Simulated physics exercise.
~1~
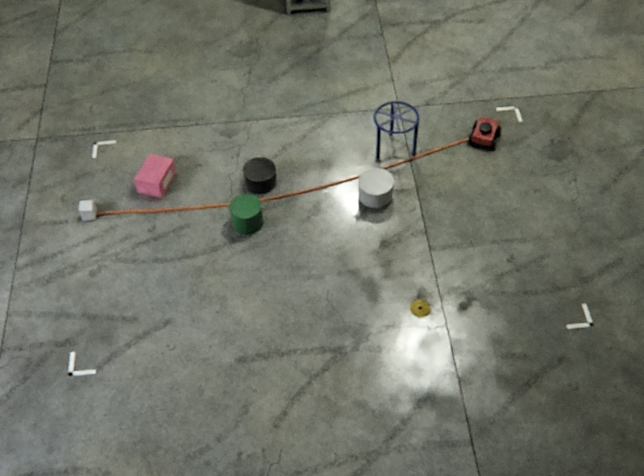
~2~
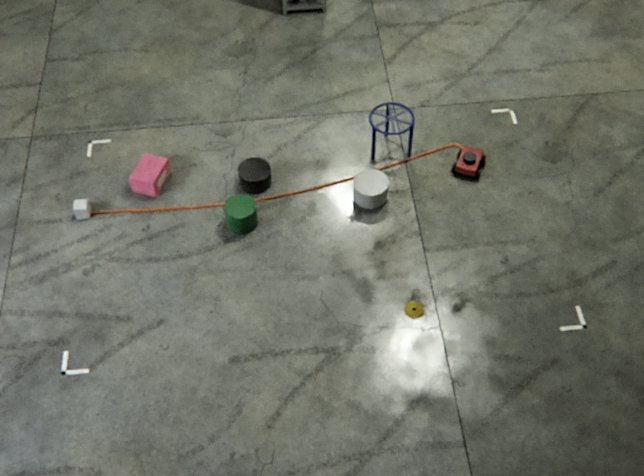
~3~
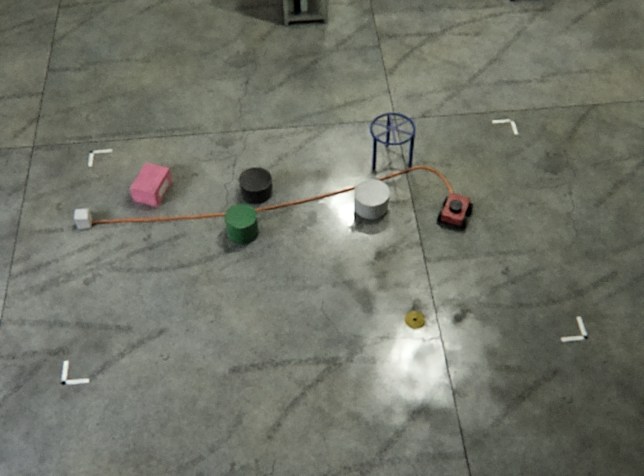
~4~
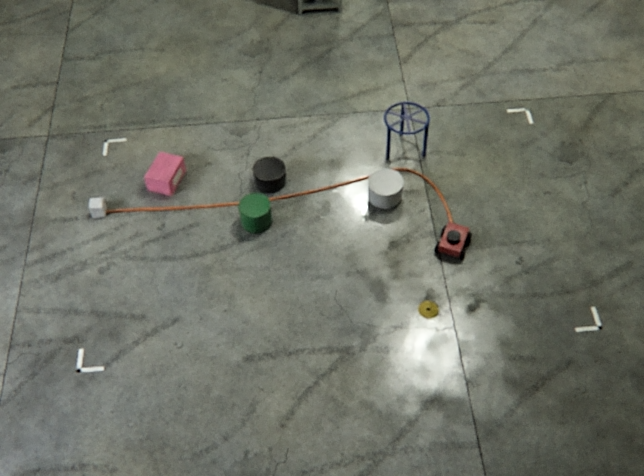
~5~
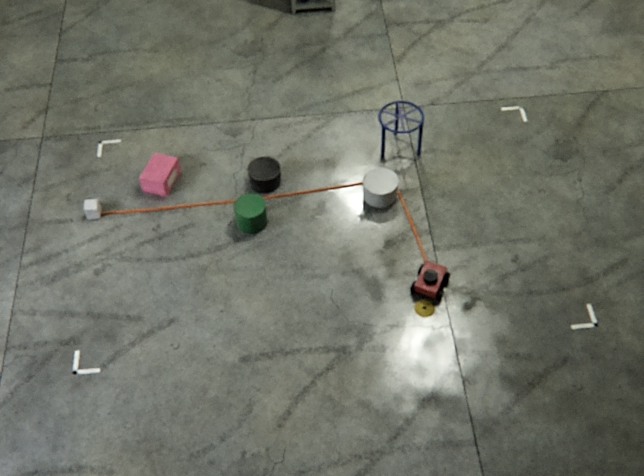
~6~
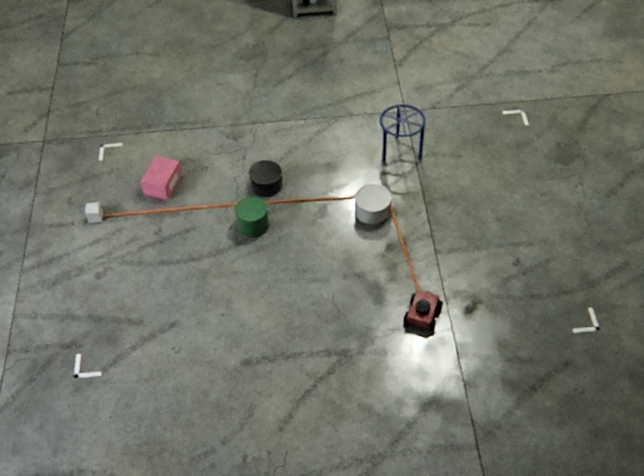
On a grey concrete floor, a small red cart trailing an orange cord drove down from beside the blue stool toward a yellow mark, drawing the cord tight around the white bucket, which shifted slightly, and ended up over the mark.
